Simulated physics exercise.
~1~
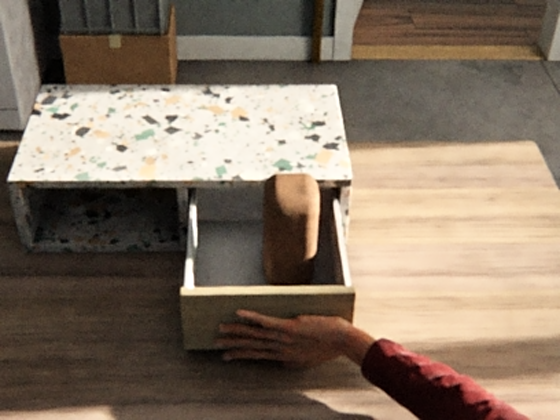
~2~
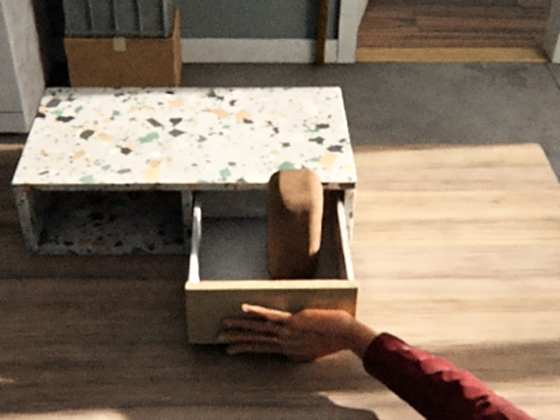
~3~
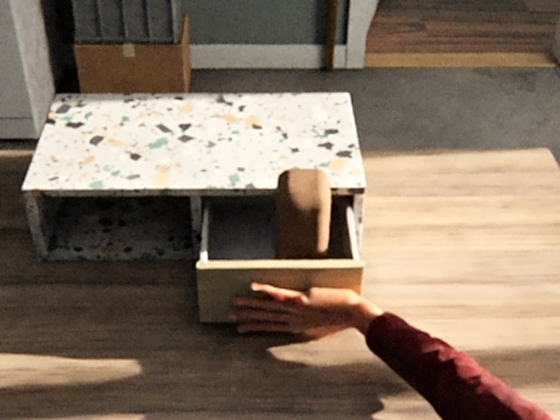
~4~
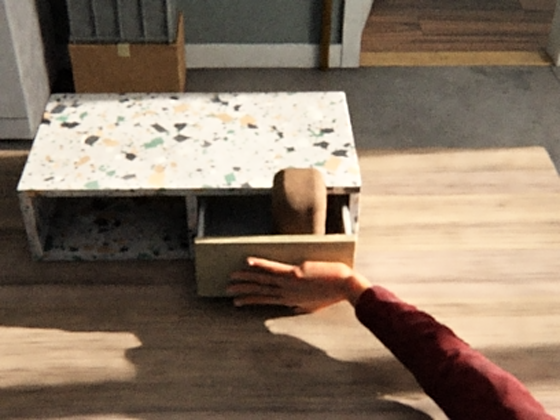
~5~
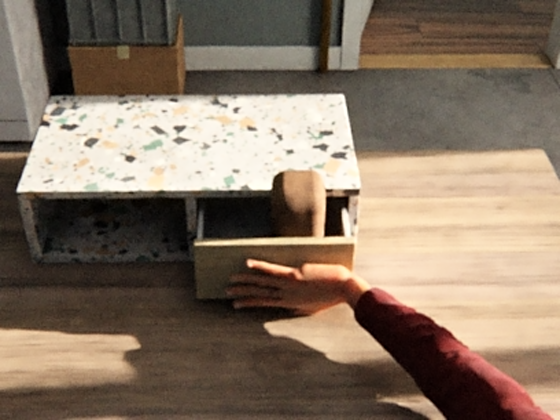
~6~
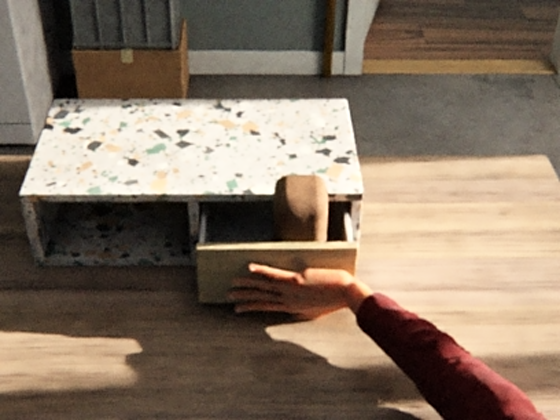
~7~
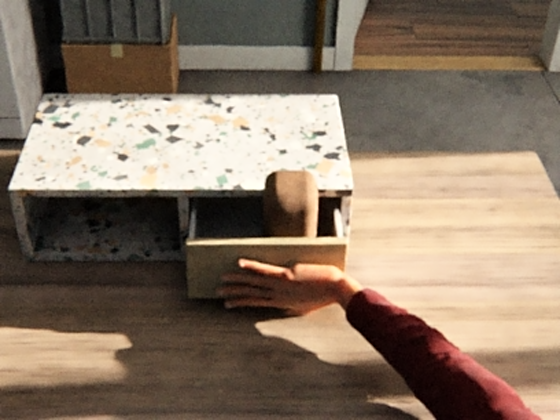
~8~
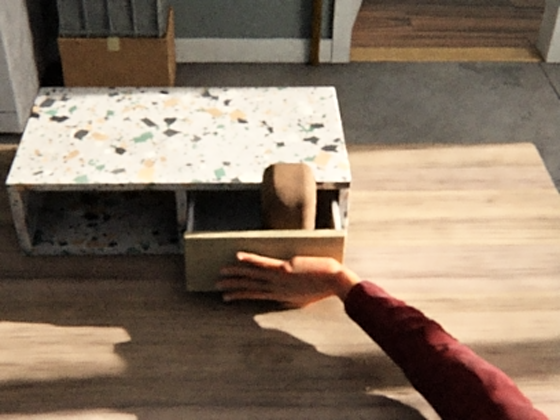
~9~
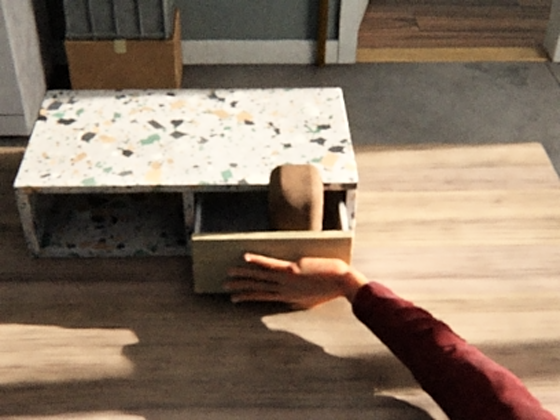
A hand in a dark red sleeve pushed in the open drawer of a speckled white chest, with a brown loaf-shaped object standing inside. The drawer slid partway in, then stopped and stayed ajar with the hand still against its front.
